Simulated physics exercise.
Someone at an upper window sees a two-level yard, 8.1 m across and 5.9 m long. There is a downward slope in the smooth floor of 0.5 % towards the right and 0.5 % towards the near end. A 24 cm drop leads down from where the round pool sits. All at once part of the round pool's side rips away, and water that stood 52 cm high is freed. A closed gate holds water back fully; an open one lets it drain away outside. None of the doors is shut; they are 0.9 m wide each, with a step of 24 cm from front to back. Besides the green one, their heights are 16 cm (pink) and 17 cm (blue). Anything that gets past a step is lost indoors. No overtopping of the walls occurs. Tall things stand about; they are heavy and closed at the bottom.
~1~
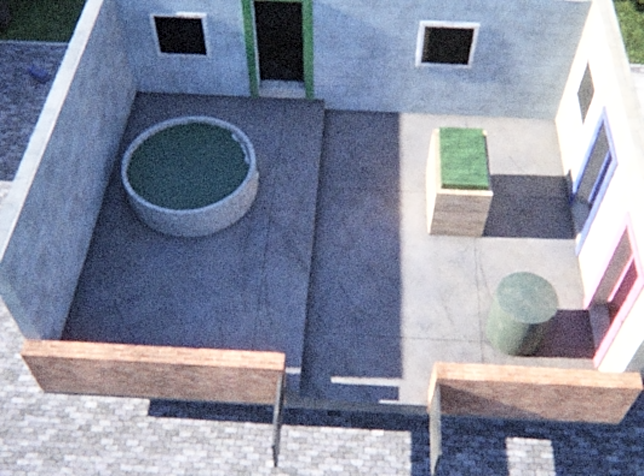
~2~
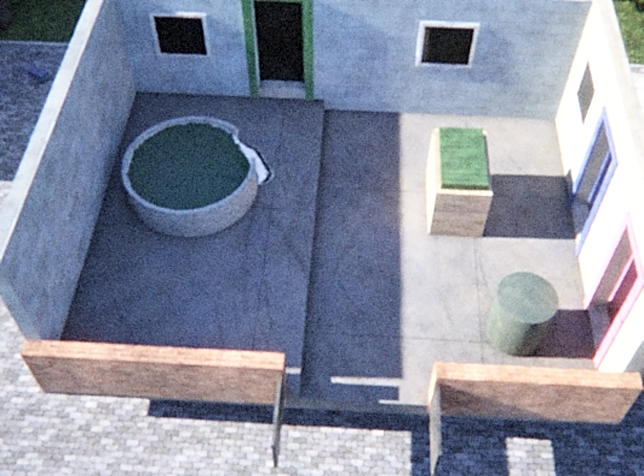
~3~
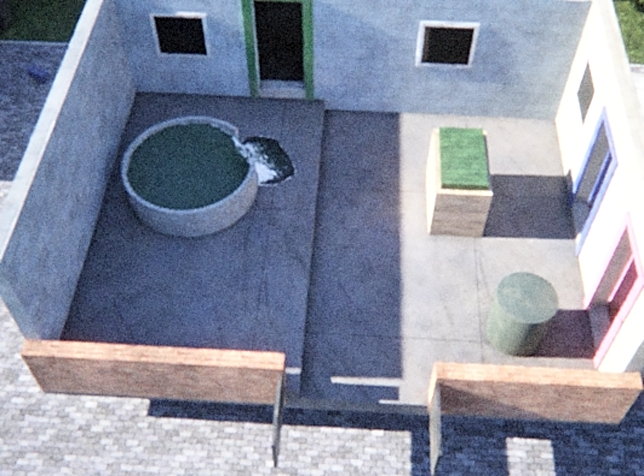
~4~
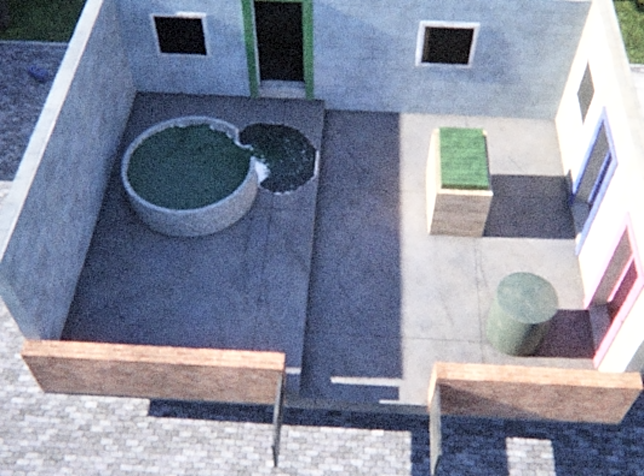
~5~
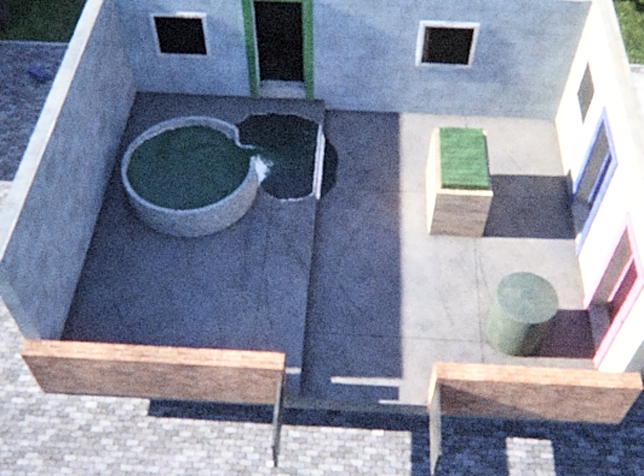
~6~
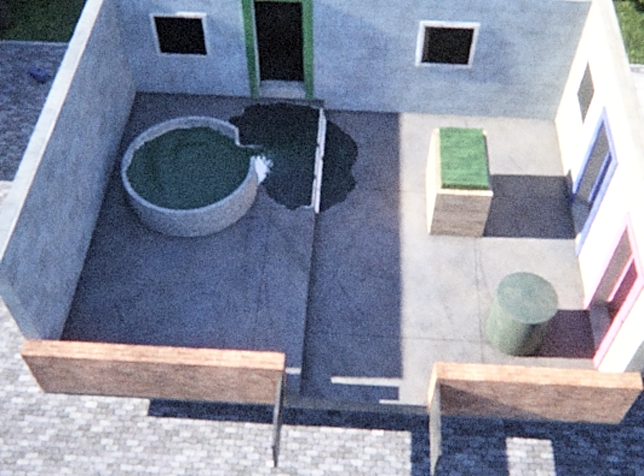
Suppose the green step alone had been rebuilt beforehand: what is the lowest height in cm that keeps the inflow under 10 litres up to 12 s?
12.5 cm.
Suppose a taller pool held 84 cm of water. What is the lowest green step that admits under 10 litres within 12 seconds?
The step needs to be some 23 cm.
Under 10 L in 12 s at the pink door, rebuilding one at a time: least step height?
At pink, roughly 7.0 cm.
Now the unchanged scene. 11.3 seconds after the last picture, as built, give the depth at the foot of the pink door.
Roughly 9.0 cm deep.
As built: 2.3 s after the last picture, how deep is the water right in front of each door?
Pink 0, green 11, blue 0 cm.
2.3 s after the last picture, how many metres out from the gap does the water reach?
Around 5.8 m out.
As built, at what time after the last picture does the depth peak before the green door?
Crest at t of about 1.0 s.
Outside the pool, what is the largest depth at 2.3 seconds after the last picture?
Max depth: Near 24 cm.
Then, 0.7 s after the last picture water covers 20 % of the floor, deepest (28 cm) near (256, 164); 12 cm at the green door, 0 litres in over its 21 cm step.
Then, 2.3 s after the last picture water covers 30 % of the floor, deepest (24 cm) near (549, 130); 11 cm at the green door, 0 litres in over its 21 cm step.
Then, 11.3 s after the last picture water covers 70 % of the floor, deepest (12 cm) near (593, 400); 3 cm at the green door, 0 litres in over its 21 cm step.
At the green door as built, the water peaked near 16 cm, 0.9 s after the last picture.
Run again over the same 12 s with other heights there, 17 litres in over 11 cm, 4 litres over 15 cm. The limit of 10 litres is kept from about 12.5 cm up.
